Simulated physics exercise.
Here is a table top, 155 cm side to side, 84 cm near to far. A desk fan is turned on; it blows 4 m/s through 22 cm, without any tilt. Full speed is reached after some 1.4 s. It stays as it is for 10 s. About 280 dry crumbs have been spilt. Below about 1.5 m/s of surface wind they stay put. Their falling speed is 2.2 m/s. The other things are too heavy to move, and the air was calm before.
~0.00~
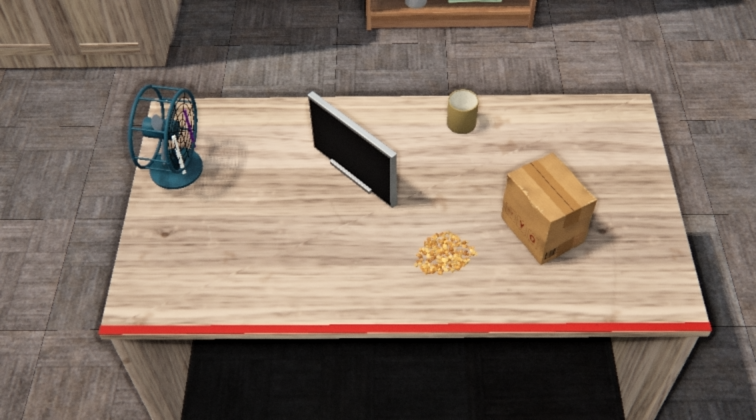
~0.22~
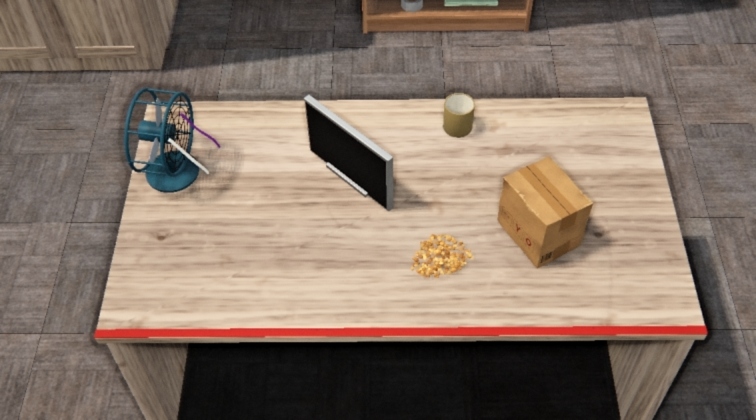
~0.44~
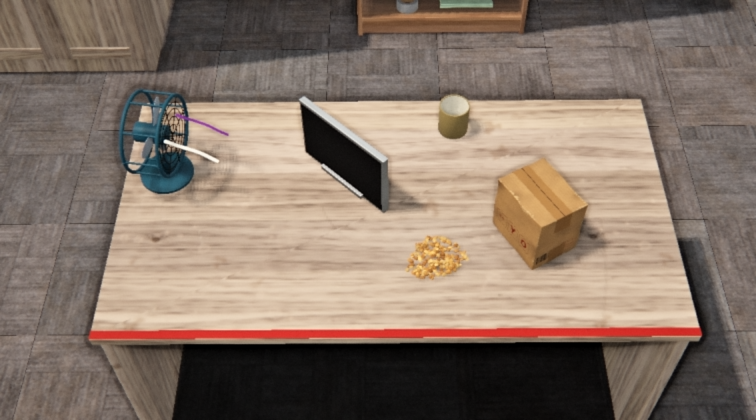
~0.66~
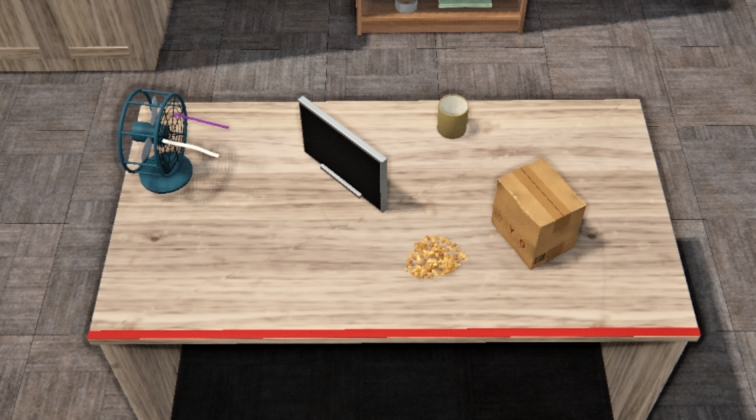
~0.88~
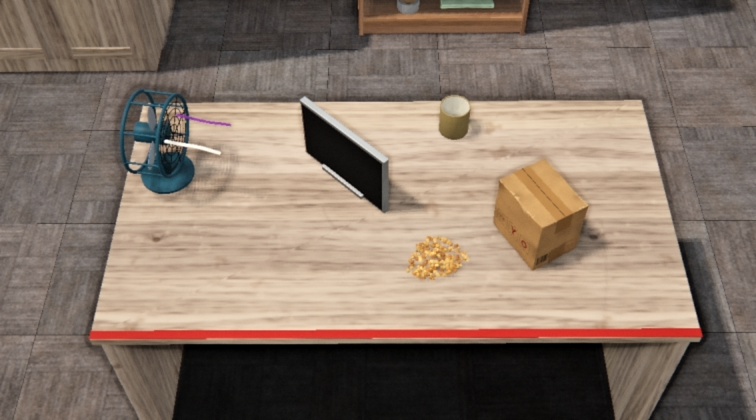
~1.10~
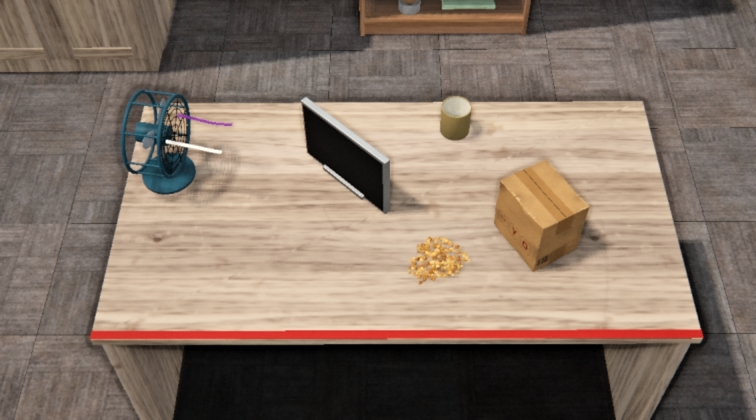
We see a desk fan on a wooden table start up, its ribbons lifting and streaming rightward toward an upright dark screen, while the small heap of golden crumbs, the box and the canister stay put as the view drifts slightly.
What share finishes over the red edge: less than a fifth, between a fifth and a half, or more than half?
By then above half are over the red edge.
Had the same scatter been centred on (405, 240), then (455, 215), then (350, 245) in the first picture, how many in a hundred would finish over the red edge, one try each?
In that order: 90 %, 5 %, 100 %.
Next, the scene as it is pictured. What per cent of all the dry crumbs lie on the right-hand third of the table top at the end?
Near 5 %.
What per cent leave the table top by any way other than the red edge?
Some 10 per cent.
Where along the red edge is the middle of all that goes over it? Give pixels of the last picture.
Around (575, 339).
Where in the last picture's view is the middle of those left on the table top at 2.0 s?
Near (499, 274).
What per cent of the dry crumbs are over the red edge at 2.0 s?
Near 60 %.
After 2.0 s the count stands so, 62 % are over the red edge; the middle of those still in play is near (510, 277).
After 3.2 s the count stands so, 72 % are over the red edge; the middle of those still in play is near (477, 262).
After 5.5 s the count stands so, 75 % are over the red edge; the middle of those still in play is near (490, 272).
After 10.0 s, at the end, 79 % are over the red edge.
